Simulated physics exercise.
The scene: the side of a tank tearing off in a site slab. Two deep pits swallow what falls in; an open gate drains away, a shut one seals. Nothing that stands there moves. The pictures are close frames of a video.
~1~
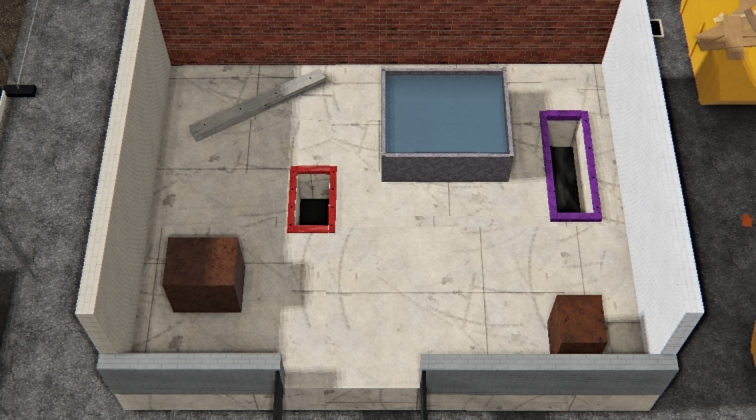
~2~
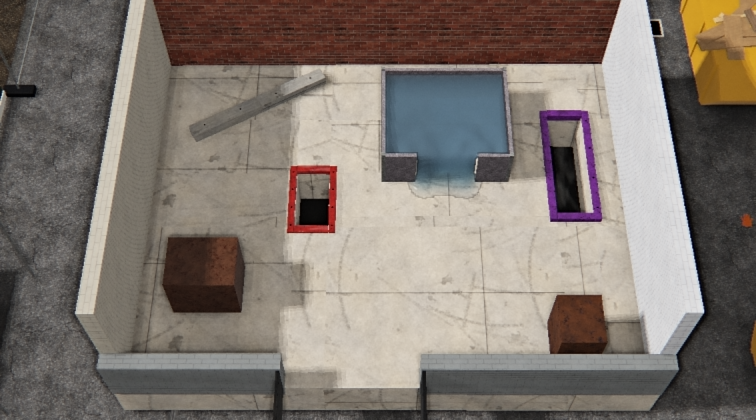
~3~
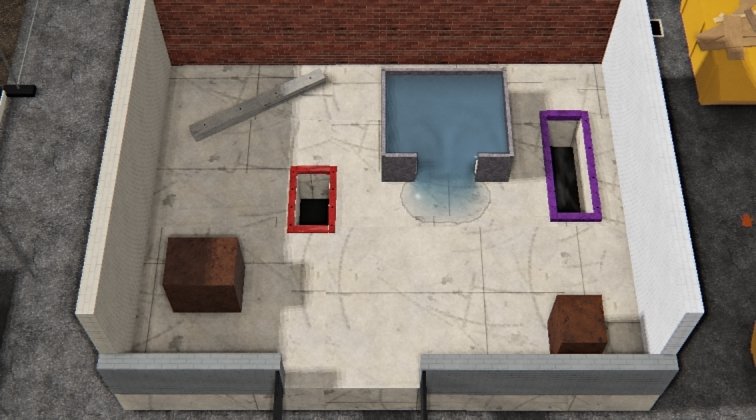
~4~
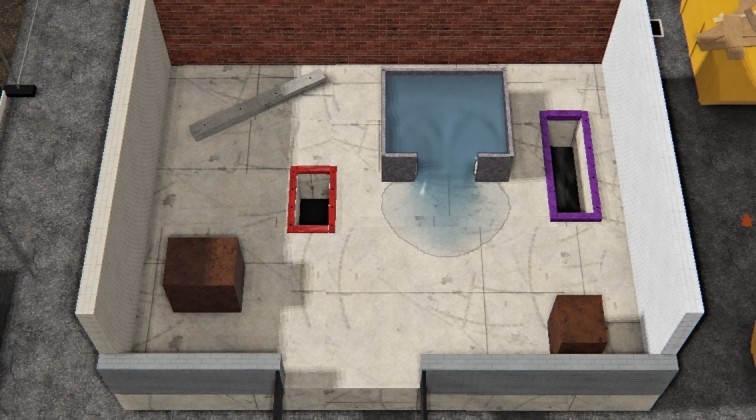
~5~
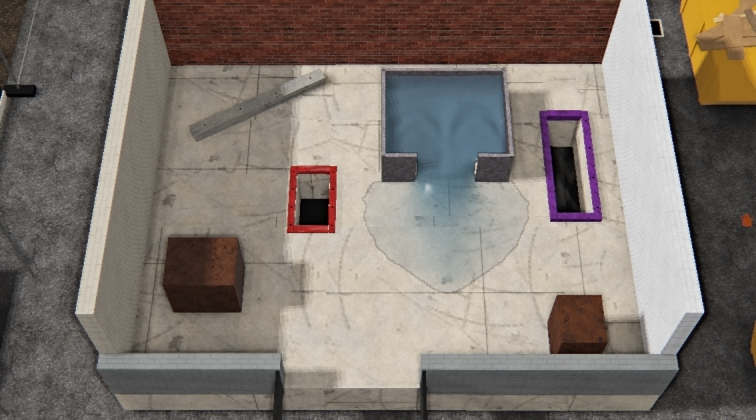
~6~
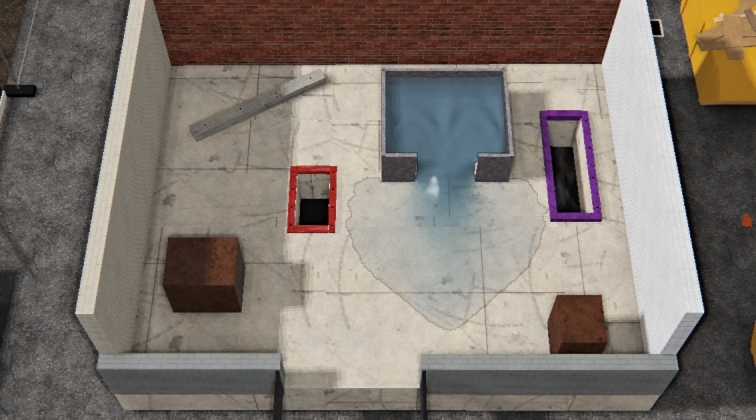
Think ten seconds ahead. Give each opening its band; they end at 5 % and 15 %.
One by one: The gate takes more than 15 %; the purple pit takes less than 5 %; the red pit takes less than 5 %.
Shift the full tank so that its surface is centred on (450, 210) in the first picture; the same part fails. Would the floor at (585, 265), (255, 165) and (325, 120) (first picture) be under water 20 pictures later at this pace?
In that order: Flooded, dry, dry.
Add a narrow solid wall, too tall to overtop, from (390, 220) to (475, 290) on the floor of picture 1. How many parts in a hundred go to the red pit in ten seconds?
In per cent: Red 8.
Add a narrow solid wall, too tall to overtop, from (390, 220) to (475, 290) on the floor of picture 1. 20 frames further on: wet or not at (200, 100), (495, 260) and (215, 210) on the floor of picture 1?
In turn: No water, awash, clear.
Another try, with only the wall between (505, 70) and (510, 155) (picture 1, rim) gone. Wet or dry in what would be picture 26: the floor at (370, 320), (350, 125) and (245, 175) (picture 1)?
In turn: Free of water, clear, not flooded.
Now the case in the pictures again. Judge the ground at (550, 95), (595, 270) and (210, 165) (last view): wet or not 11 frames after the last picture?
In turn: Clear, covered, not flooded.
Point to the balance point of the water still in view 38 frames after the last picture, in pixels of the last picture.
Close to (434, 243).
A moment on, water covers 30 % of the floor; the gate 1 %, the purple pit 0 %, the red pit 0 %.
Next, water covers 40 % of the floor; the gate 5 %, the purple pit 0 %, the red pit 0 %.
Then, water covers 45 % of the floor; the gate 13 %, the purple pit 0 %, the red pit 0 %.
Later, water covers 55 % of the floor; the gate 23 %, the purple pit 0 %, the red pit 0 %.
In the end, water covers 80 % of the floor; the gate 30 %, the purple pit 0 %, the red pit 0 %.
